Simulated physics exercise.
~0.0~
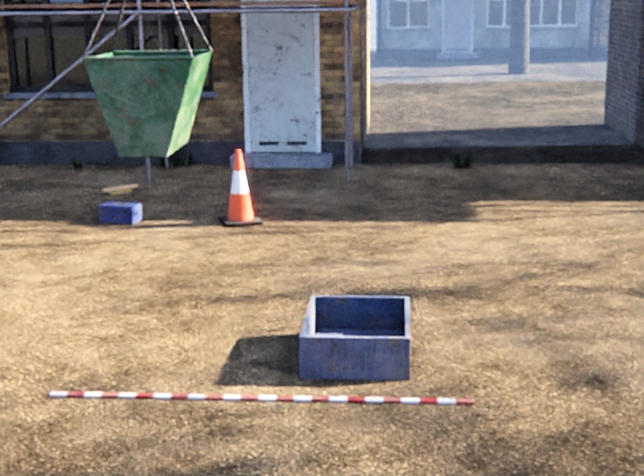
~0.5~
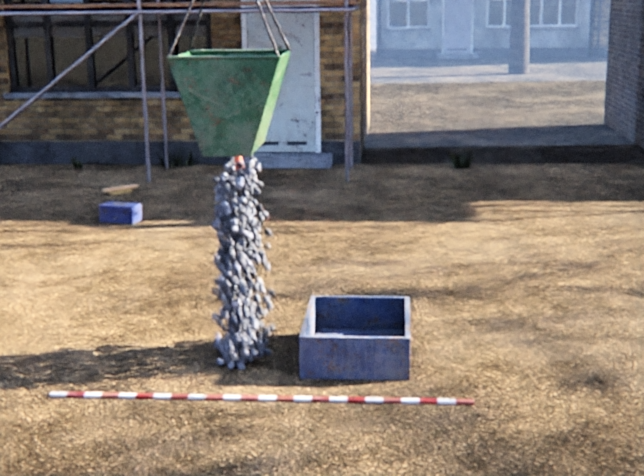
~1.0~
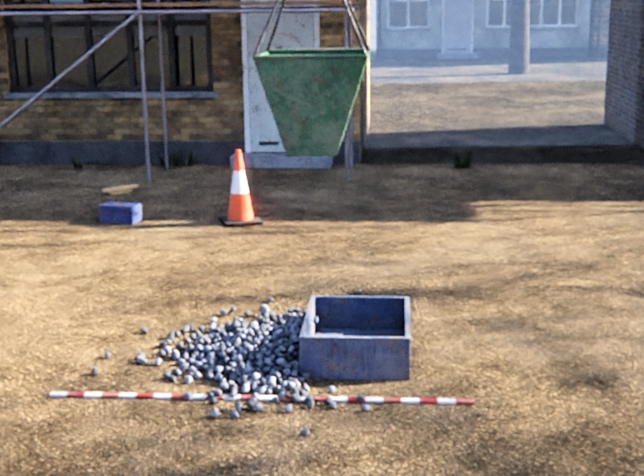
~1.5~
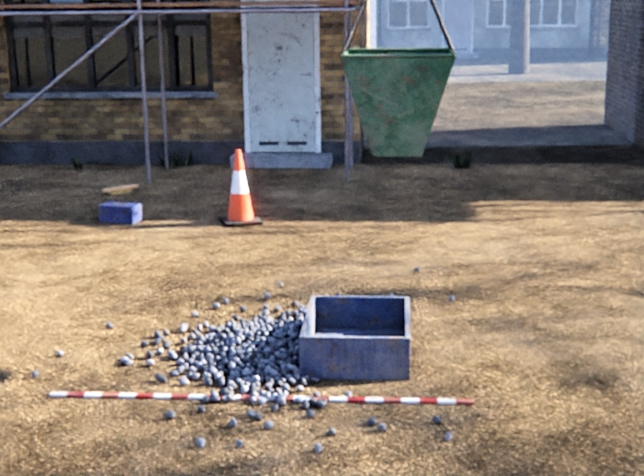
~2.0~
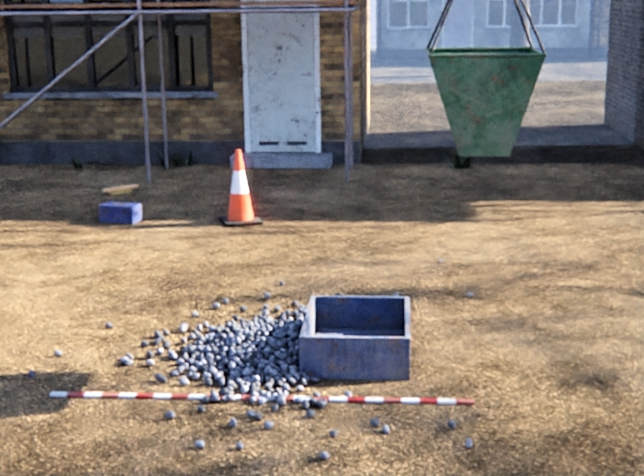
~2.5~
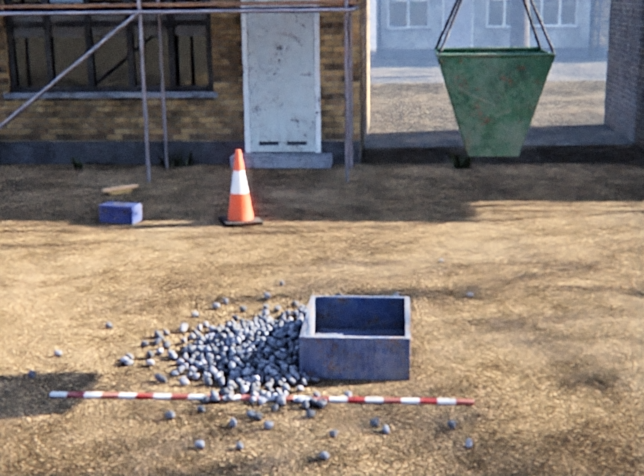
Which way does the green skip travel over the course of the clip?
The green skip travels to the right, passing from the scaffolding side of the yard towards the open gap beside the building.
